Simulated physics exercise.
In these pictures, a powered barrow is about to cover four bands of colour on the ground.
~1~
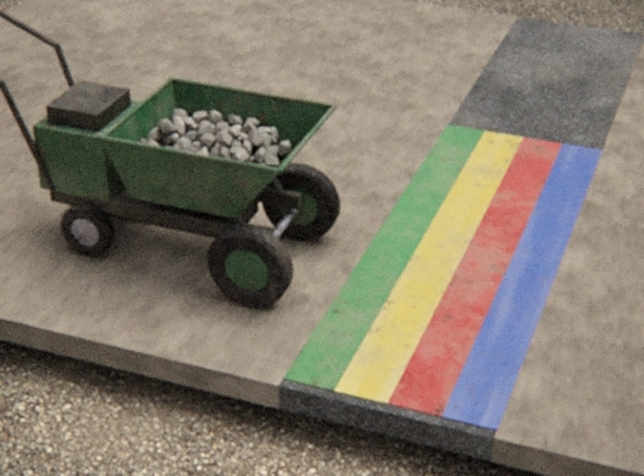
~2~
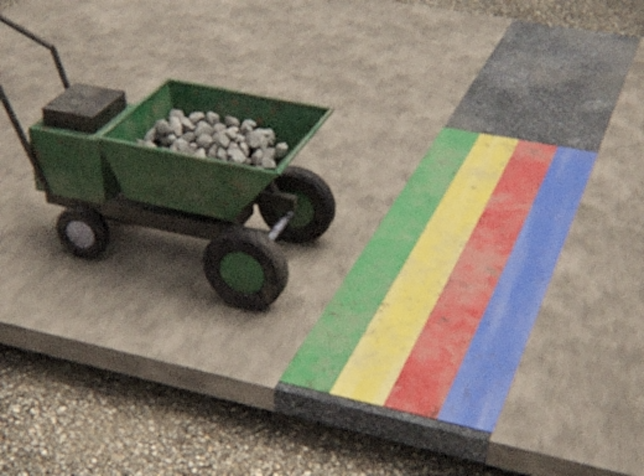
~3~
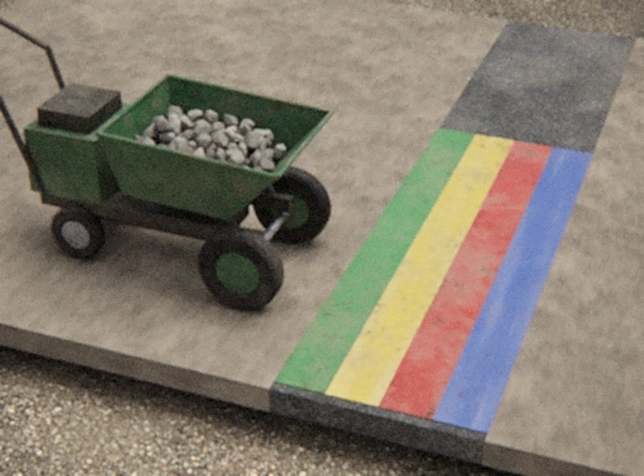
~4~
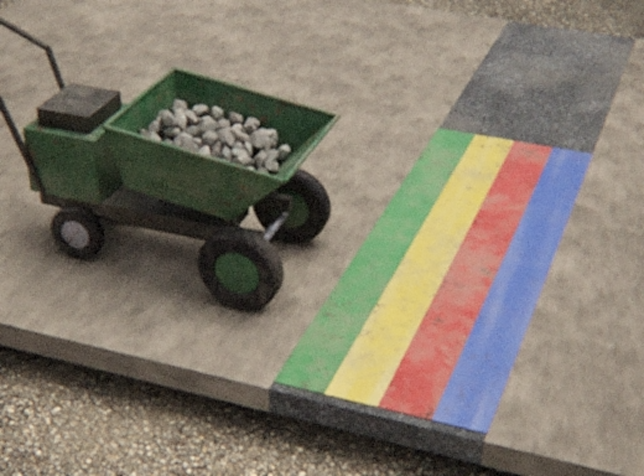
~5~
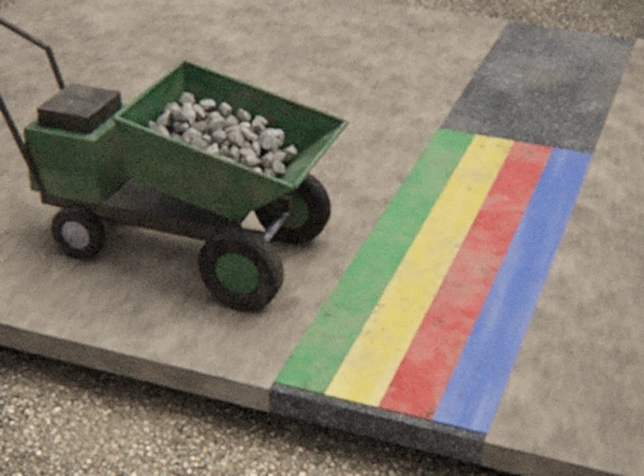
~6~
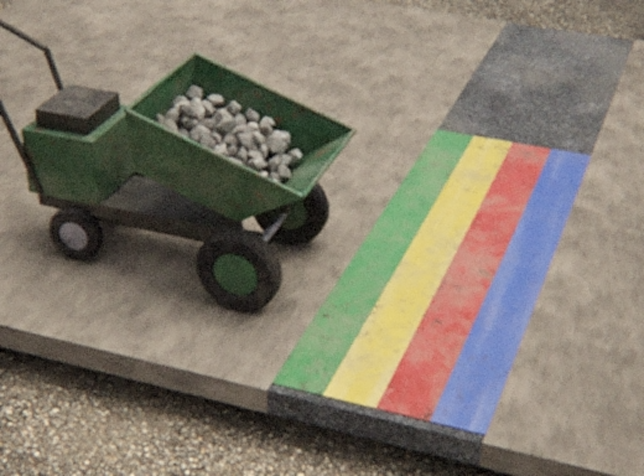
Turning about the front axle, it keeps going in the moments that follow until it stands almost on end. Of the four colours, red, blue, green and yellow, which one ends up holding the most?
The yellow one holds the most.
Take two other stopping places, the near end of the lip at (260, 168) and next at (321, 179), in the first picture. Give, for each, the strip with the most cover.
First place: That yellow strip; second place: Red.
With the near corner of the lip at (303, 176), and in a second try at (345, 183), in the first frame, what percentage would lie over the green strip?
In order: About 0 % and 0 %.
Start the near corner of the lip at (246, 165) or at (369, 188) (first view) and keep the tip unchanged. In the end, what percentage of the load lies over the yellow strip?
The first gives 30 %, the second 0 %.
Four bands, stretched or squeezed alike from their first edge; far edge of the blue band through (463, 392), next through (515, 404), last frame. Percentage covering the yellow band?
Close to 30 percent, and close to 50 percent.
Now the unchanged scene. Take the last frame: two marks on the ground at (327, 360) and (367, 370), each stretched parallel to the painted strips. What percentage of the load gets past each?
Estimate, first then second: 80 %, 50 %.
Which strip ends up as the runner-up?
Red.
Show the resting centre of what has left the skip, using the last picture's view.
Once it all stops, the middle lies near (420, 298).
Shortly afterwards, skip tipped steeply; the whole lot in the skip.
Next, skip tipped right over; the bulk in the skip; near a quarter over the yellow strip; only a few over the red strip.
Some moments later, skip tipped right over; near a quarter in the skip; only a few over the green strip; near half over the yellow strip; near a quarter over the red strip; a little over the blue strip; only a few off the paint.
In the end, skip tipped right over; near a quarter in the skip; a little over the green strip; near a third over the yellow strip; near a quarter over the red strip; a little over the blue strip; only a few off the paint.
